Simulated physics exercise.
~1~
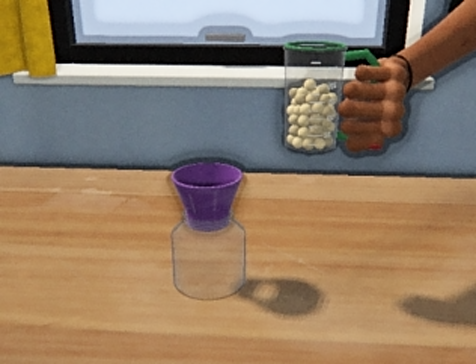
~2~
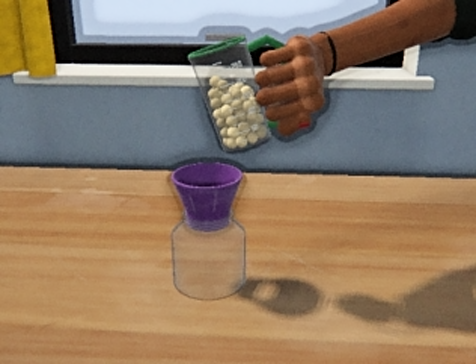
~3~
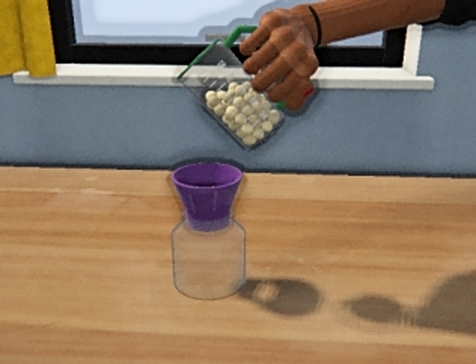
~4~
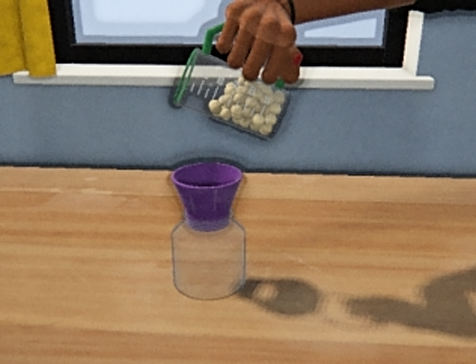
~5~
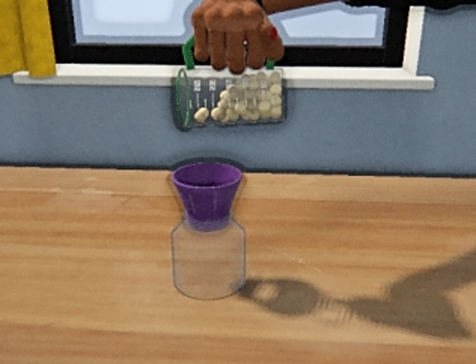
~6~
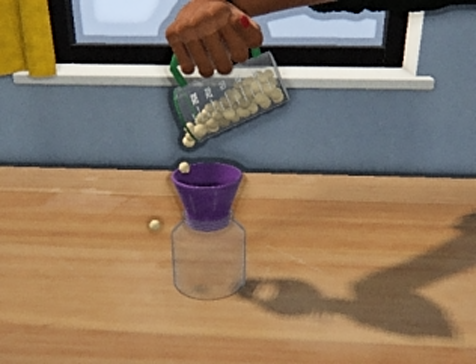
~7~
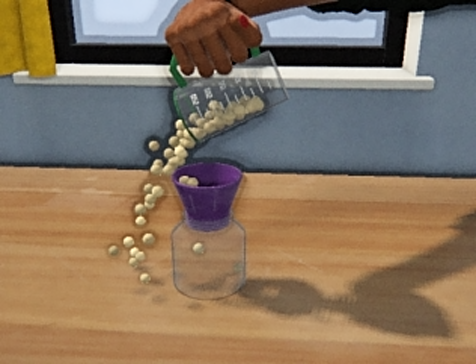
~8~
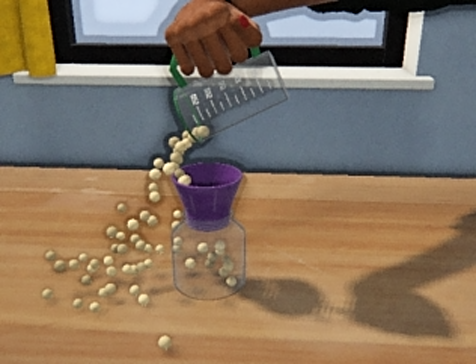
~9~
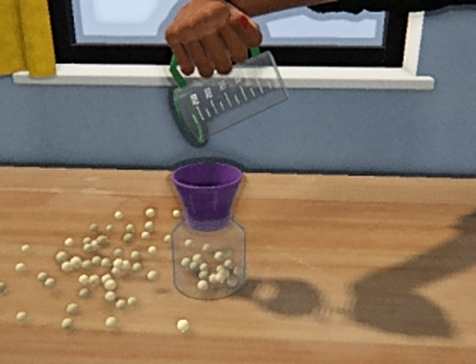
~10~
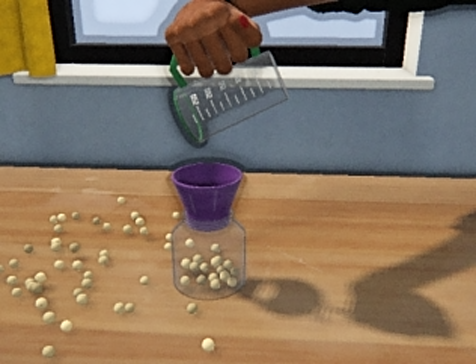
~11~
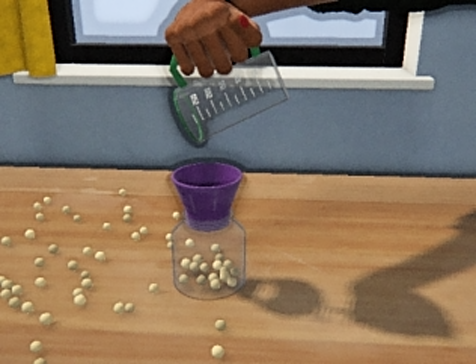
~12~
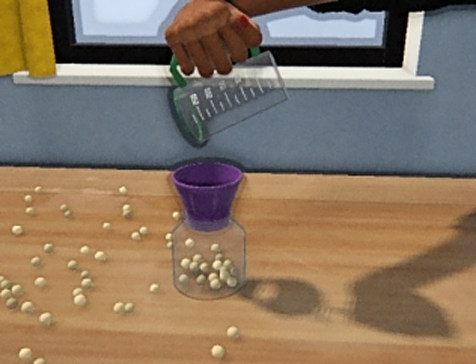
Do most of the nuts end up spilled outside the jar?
Yes, most of them end up scattered over the table to the left and in front of the jar. Only a smaller part lands inside the jar, and the cup is left empty.
